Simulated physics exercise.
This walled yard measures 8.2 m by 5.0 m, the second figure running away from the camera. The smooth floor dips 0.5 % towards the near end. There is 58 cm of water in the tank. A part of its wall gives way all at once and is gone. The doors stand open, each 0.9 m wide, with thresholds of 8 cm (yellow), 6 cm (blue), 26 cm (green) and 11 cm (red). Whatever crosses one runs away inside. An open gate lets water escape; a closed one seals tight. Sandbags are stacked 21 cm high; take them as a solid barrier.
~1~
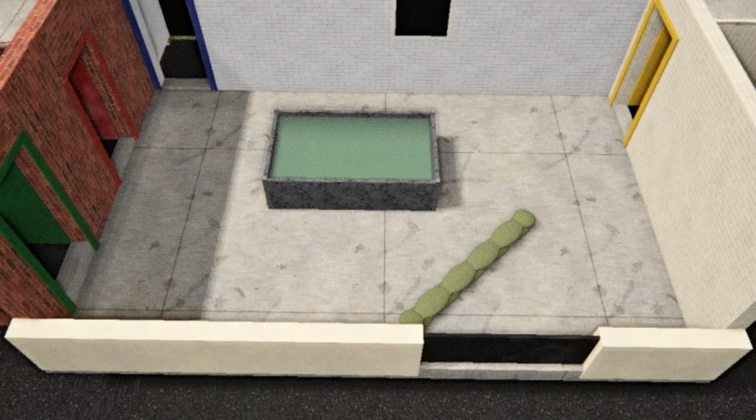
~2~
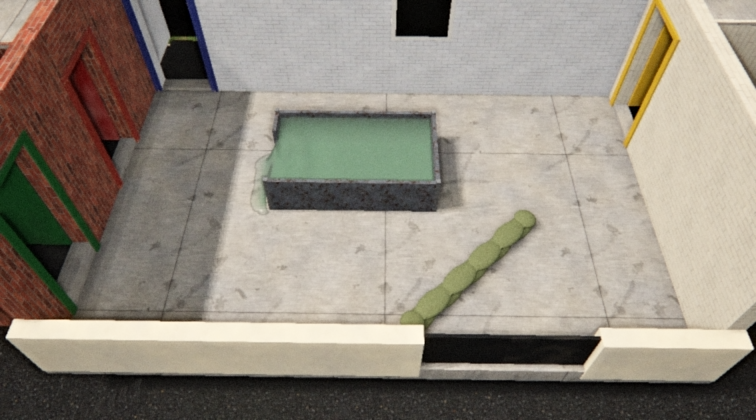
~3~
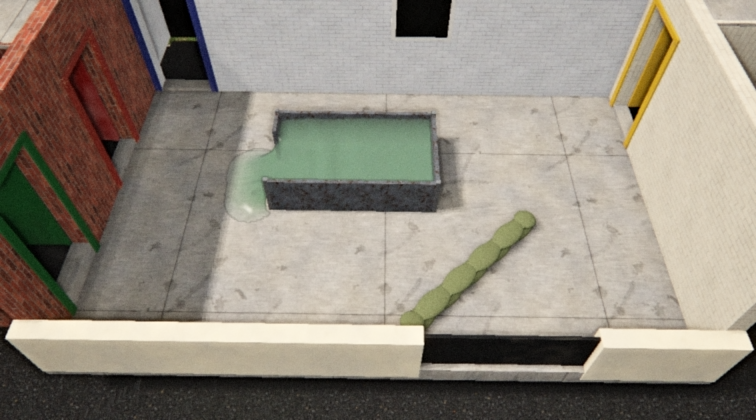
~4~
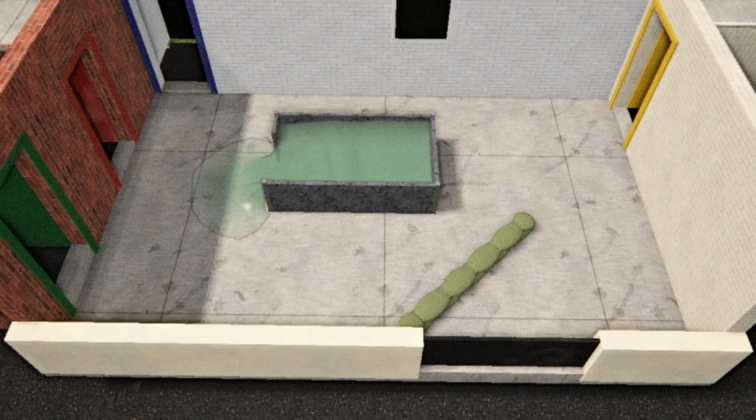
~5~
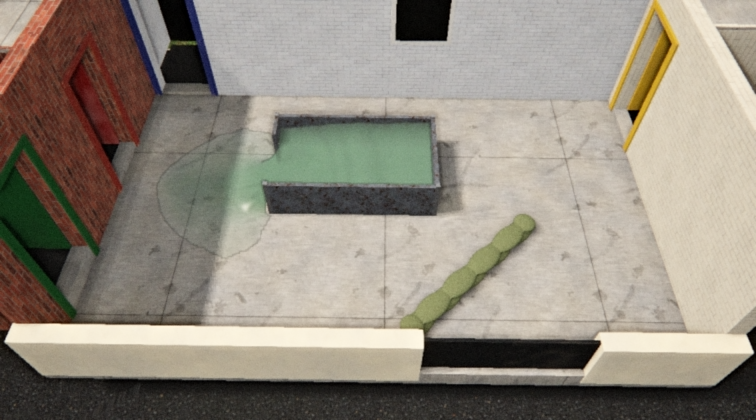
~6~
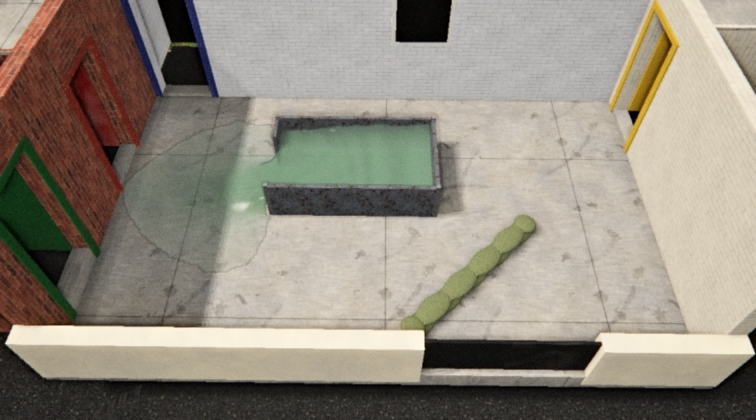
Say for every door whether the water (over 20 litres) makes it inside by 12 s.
Door by door: At the yellow door it keeps below the limit; at the blue door it exceeds the limit; at the green door it does not reach the limit; at the red door it goes over the limit.
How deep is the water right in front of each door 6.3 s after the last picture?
Depths in cm: Yellow 0, blue 9, green 10, red 10.
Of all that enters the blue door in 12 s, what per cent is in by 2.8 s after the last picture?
About 35 per cent.
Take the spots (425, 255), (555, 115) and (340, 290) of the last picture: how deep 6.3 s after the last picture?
Roughly 7, 0 and 3 cm, in turn.
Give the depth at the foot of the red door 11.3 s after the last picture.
Roughly 6.0 cm deep.
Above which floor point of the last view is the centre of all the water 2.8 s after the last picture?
Around (251, 207).
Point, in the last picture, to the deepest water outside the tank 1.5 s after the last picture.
Near (63, 352).
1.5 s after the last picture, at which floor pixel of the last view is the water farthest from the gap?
Around (63, 352).
Then, 0.7 s after the last picture water covers 20 % of the floor and is deepest (32 cm) near (269, 194); yellow door not reached, blue door not reached, green door 10 cm at the sill, 0 L in, red door 22 cm at the sill, 26 L in.
Then, 1.5 s after the last picture water covers 25 % of the floor and is deepest (39 cm) near (63, 352); yellow door not reached, blue door 11 cm at the sill, 3 L in, green door 18 cm at the sill, 0 L in, red door 25 cm at the sill, 83 L in.
Then, 2.8 s after the last picture water covers 35 % of the floor and is deepest (26 cm) near (63, 352); yellow door not reached, blue door 14 cm at the sill, 53 L in, green door 18 cm at the sill, 0 L in, red door 19 cm at the sill, 159 L in.
Then, 6.3 s after the last picture water covers 70 % of the floor and is deepest (13 cm) near (63, 352); yellow door not reached, blue door 9 cm at the sill, 137 L in, green door 10 cm at the sill, 0 L in, red door 10 cm at the sill, 182 L in.
Then, 11.3 s after the last picture water covers 85 % of the floor and is deepest (8 cm) near (354, 356); yellow door 7 cm at the sill, 0 L in, blue door 4 cm at the sill, 153 L in, green door 6 cm at the sill, 0 L in, red door 6 cm at the sill, 182 L in.
